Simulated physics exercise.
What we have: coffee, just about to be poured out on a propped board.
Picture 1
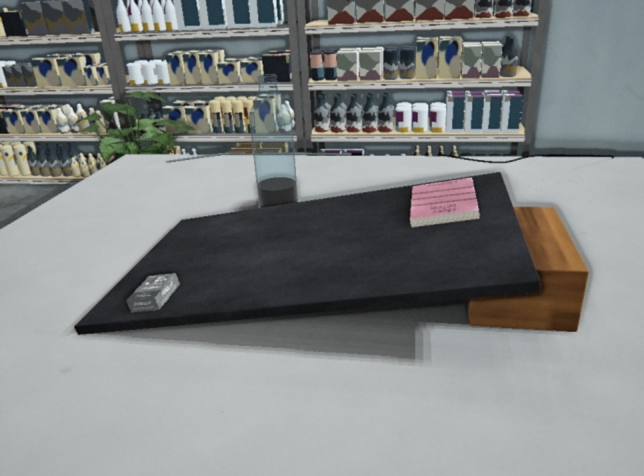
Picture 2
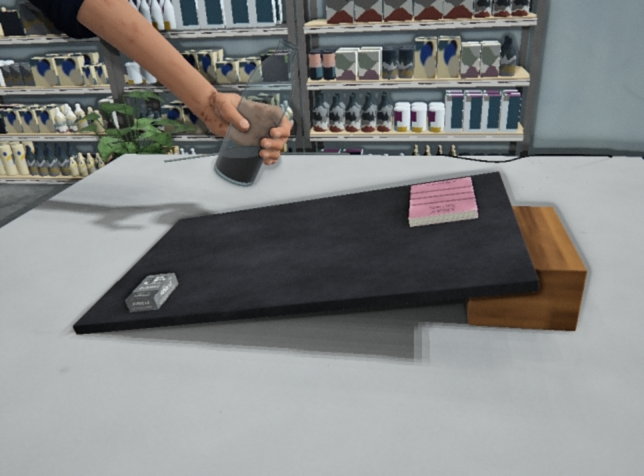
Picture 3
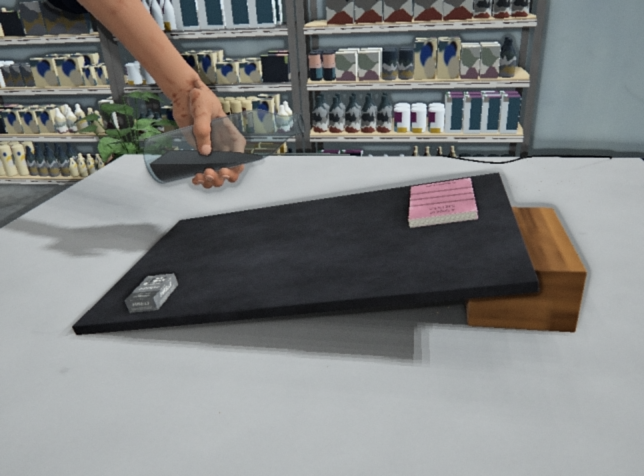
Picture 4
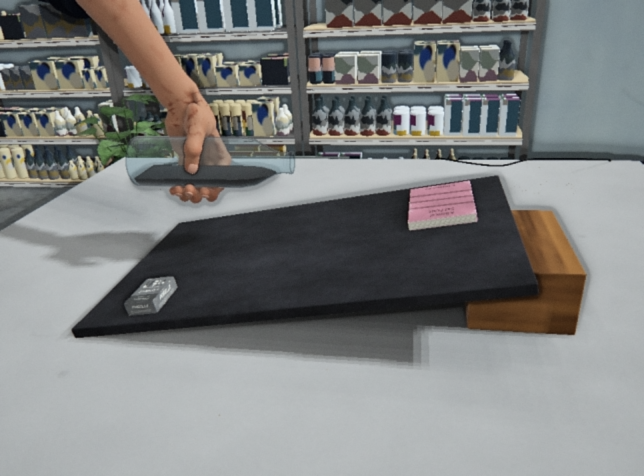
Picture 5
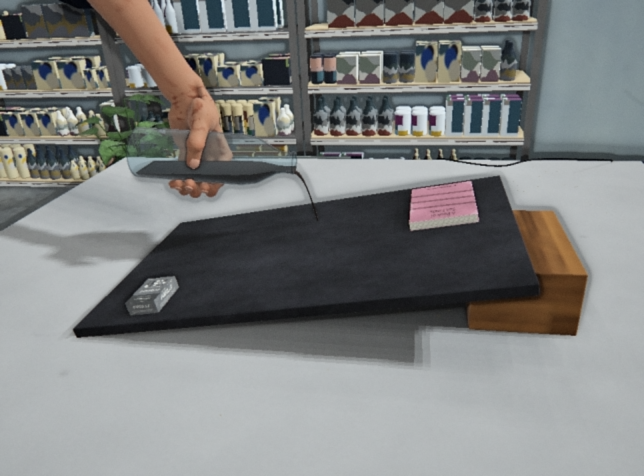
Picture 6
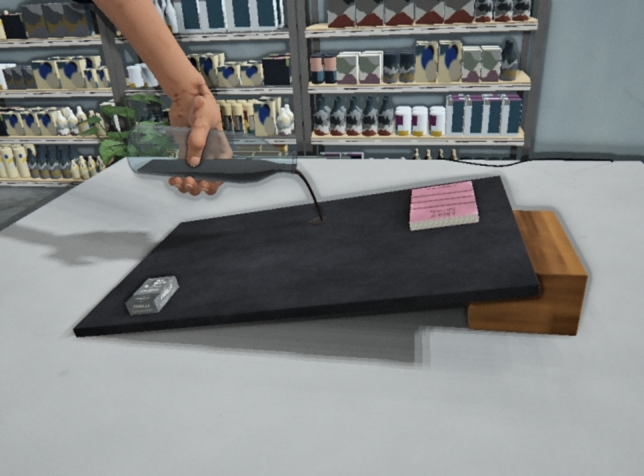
A hand lifting a clear container from behind a sloping dark board, tilting it sideways and pouring dark liquid onto the surface.
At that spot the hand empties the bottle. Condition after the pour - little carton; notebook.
On the left the little carton: Dry, on the right the notebook: Dry.
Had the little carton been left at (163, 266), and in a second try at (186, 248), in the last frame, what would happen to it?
First try: It misses the spill; second try: It meets the spill.
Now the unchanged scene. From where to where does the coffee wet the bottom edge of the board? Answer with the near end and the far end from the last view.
The wet part runs from about (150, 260) to (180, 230).
Soon after, it runs down to the left; the little carton is dry; the notebook is dry.
Later, it runs down to the left and off the end; the little carton is dry; the notebook is dry.
In the end, it runs down to the left and off the end; the little carton is dry; the notebook is dry.
